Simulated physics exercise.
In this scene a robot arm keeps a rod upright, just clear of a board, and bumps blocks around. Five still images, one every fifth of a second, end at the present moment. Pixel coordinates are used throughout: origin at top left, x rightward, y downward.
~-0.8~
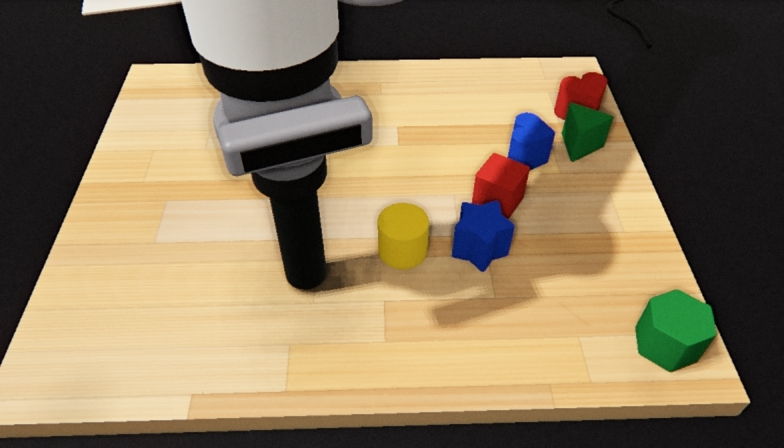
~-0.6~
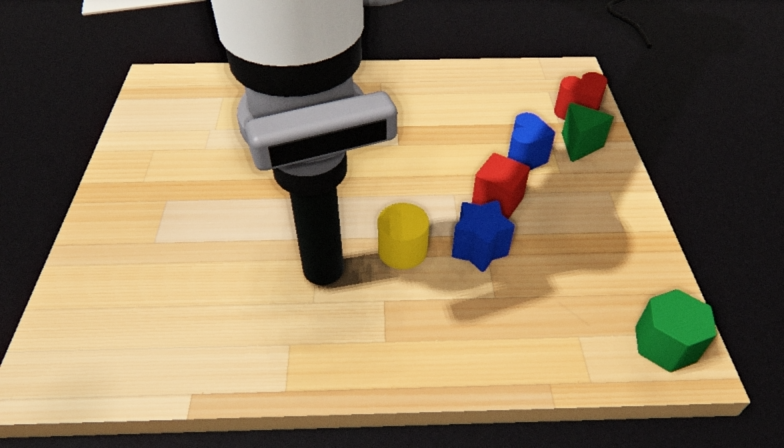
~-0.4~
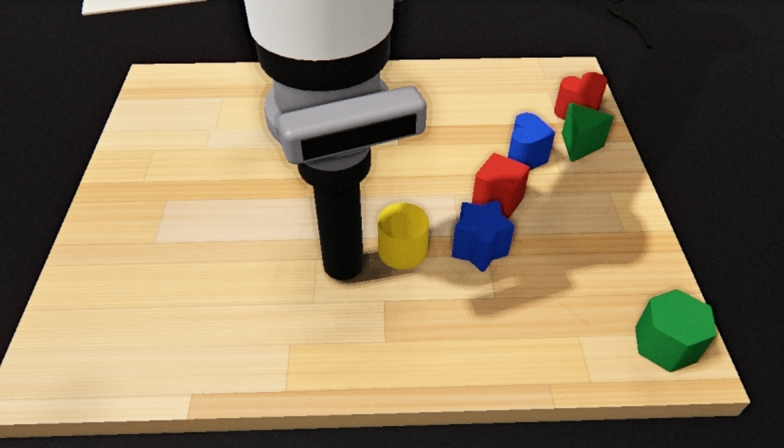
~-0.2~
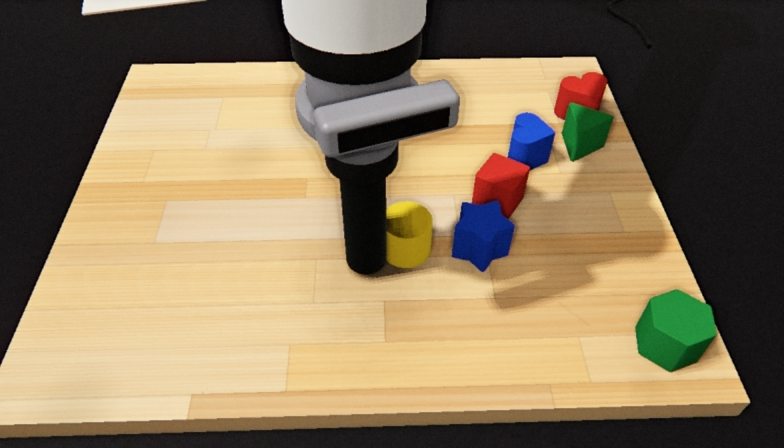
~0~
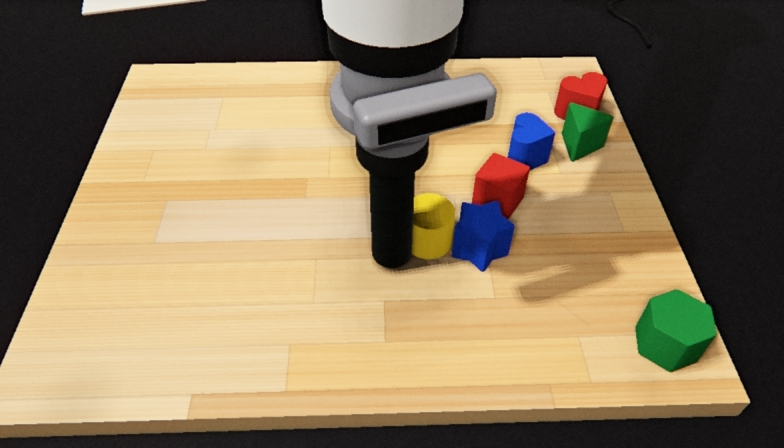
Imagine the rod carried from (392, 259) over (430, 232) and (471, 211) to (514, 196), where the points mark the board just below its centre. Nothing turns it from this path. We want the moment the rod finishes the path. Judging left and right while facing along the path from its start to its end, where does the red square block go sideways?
Its sideways move is to the right.
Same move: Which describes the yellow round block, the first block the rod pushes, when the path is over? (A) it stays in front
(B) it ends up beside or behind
I choose A.
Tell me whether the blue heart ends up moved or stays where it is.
It does get moved.
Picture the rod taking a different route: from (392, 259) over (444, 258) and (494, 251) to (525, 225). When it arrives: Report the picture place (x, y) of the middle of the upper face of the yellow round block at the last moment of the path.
It ends at (461, 195).
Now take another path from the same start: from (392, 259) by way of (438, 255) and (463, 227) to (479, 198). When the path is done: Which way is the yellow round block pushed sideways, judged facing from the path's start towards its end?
My answer: Left.
What follows on the original path. One third of the way, rod (431, 225); yellow round block (470, 185); blue star-shaped block (497, 217), turned 40° clockwise; red square block (508, 168).
Two thirds of the way, rod (473, 204); yellow round block (508, 163); blue star-shaped block (497, 217), turned 40° clockwise; red square block (548, 153), turned 40° clockwise.
At the end, rod (516, 190); yellow round block (551, 149); blue star-shaped block (497, 217), turned 40° clockwise; red square block (591, 142), turned 50° clockwise; blue heart (536, 119), turned 15° anticlockwise.
